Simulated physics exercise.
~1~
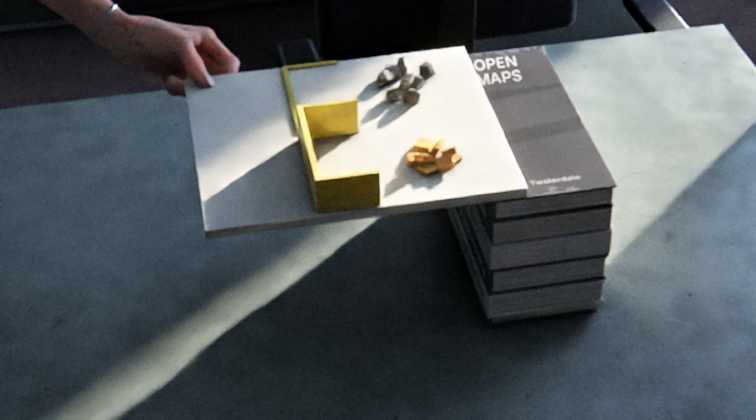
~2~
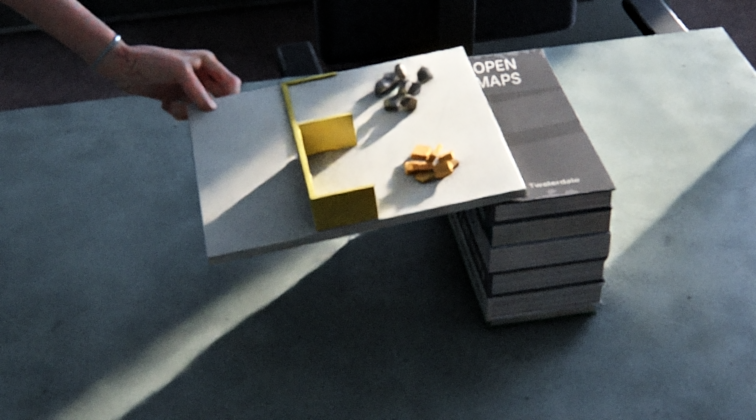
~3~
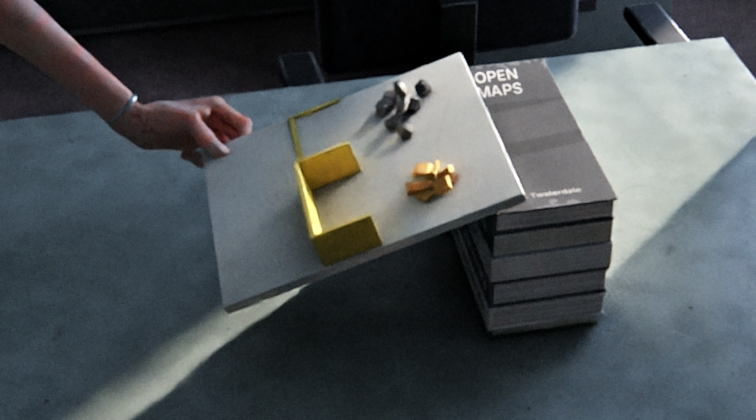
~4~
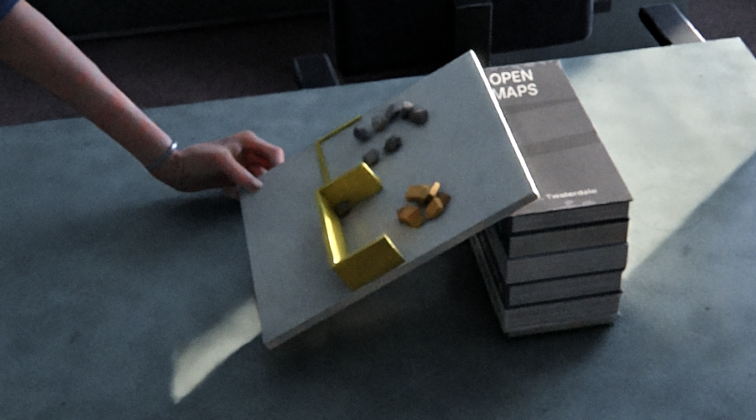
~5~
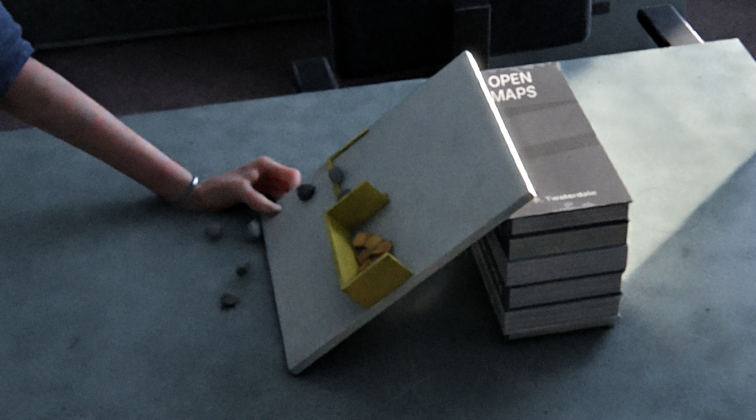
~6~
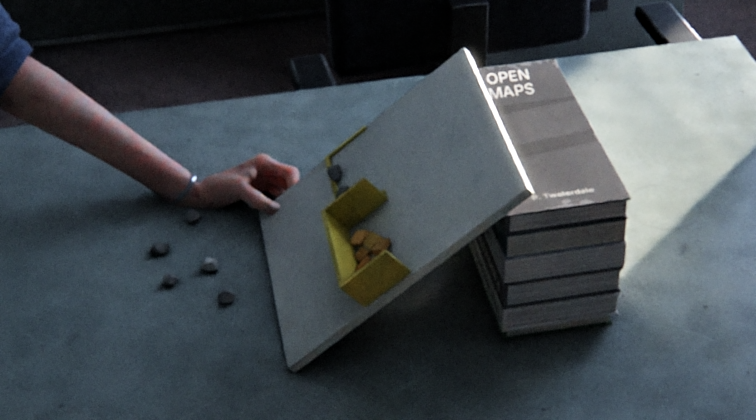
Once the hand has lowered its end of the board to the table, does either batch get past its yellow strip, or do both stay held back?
Most of the dark stones at the far side got past their strip and ended up on the table, but the nearer orange pieces were stopped by theirs.
